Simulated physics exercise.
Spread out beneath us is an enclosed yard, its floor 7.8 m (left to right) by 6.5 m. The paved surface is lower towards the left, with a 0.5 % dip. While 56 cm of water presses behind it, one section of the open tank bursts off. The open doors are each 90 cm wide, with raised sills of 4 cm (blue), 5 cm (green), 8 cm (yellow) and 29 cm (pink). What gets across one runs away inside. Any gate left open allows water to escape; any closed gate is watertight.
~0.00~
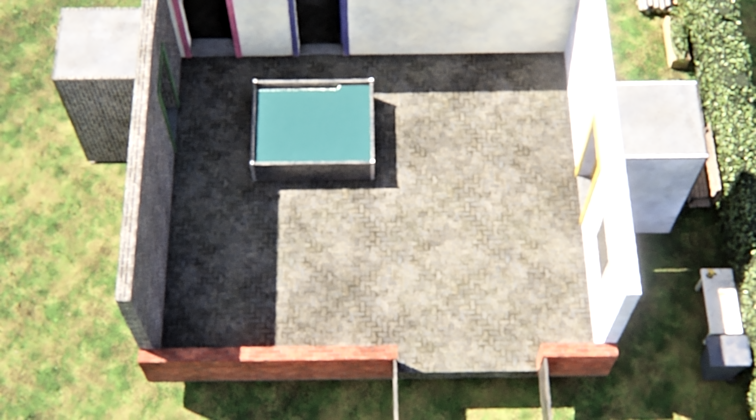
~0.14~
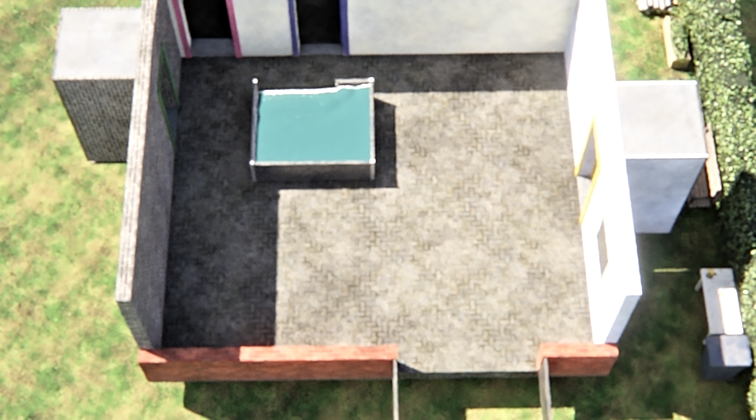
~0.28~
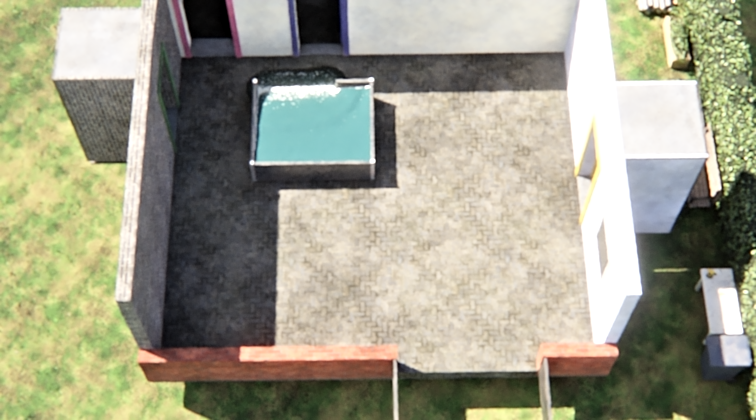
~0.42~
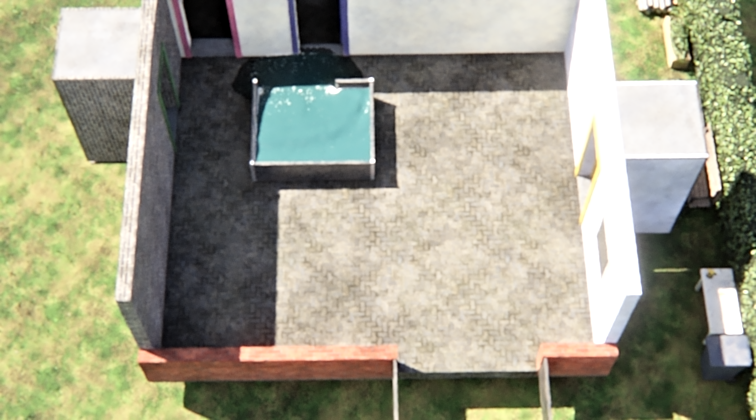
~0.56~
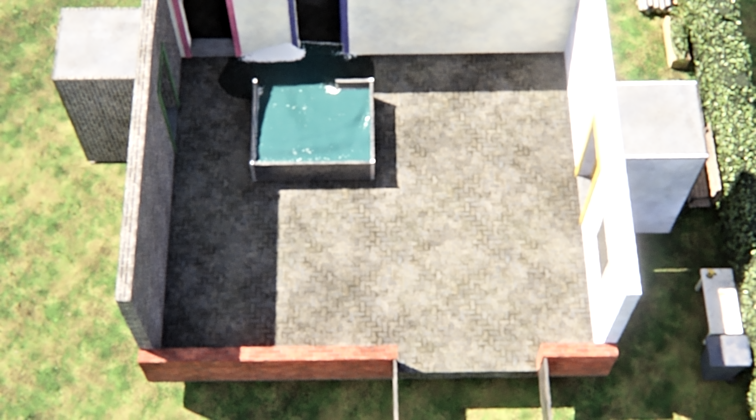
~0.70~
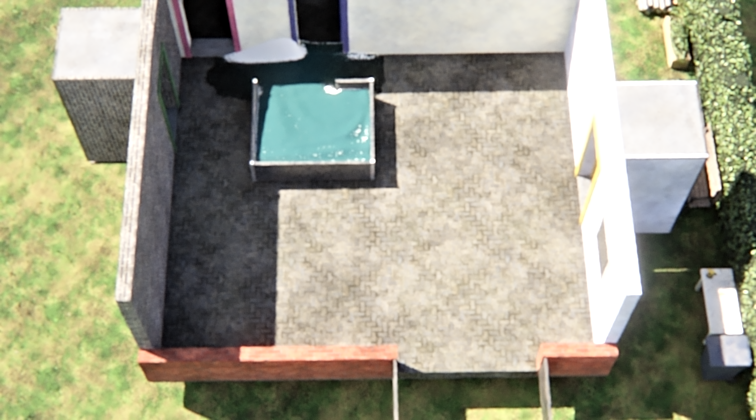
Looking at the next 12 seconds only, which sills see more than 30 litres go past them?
Over those seconds, the blue door sees more than 30 litres; the green door sees more than 30 litres; the yellow door sees 30 litres or less; the pink door sees 30 litres or less.
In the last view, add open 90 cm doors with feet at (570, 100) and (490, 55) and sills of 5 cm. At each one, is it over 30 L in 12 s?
Taking them in order, the first gets too little and the second too little.
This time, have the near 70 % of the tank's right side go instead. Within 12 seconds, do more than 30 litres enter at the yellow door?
Against the limit, yellow exceeds it.
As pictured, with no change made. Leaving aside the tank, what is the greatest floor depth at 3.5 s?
Roughly 24 cm.
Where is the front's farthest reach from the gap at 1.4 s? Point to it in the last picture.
Point: Roughly (440, 56).
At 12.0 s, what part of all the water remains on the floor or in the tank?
Roughly 66 per cent is still there.
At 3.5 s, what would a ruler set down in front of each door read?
Depths: Blue door 17 cm, green door 11 cm, yellow door 0 cm, pink door 19 cm.
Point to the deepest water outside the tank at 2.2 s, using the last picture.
You'll find it around (182, 59).
After 1.4 s water covers 10 % of the floor and is deepest (42 cm) near (289, 65); blue door 27 cm at the sill, 188 L in, green door not reached, yellow door not reached, pink door 17 cm at the sill, 0 L in.
After 2.2 s water covers 15 % of the floor and is deepest (39 cm) near (182, 59); blue door 24 cm at the sill, 354 L in, green door 11 cm at the sill, 1 L in, yellow door not reached, pink door 22 cm at the sill, 0 L in.
After 3.5 s water covers 35 % of the floor and is deepest (24 cm) near (182, 59); blue door 17 cm at the sill, 494 L in, green door 11 cm at the sill, 24 L in, yellow door not reached, pink door 19 cm at the sill, 2 L in.
After 7.0 s water covers 55 % of the floor and is deepest (12 cm) near (161, 354); blue door 8 cm at the sill, 619 L in, green door 7 cm at the sill, 52 L in, yellow door 3 cm at the sill, 0 L in, pink door 10 cm at the sill, 2 L in.
After 12.0 s water covers 90 % of the floor and is deepest (6 cm) near (161, 354); blue door 4 cm at the sill, 644 L in, green door 4 cm at the sill, 56 L in, yellow door 1 cm at the sill, 0 L in, pink door 5 cm at the sill, 2 L in.
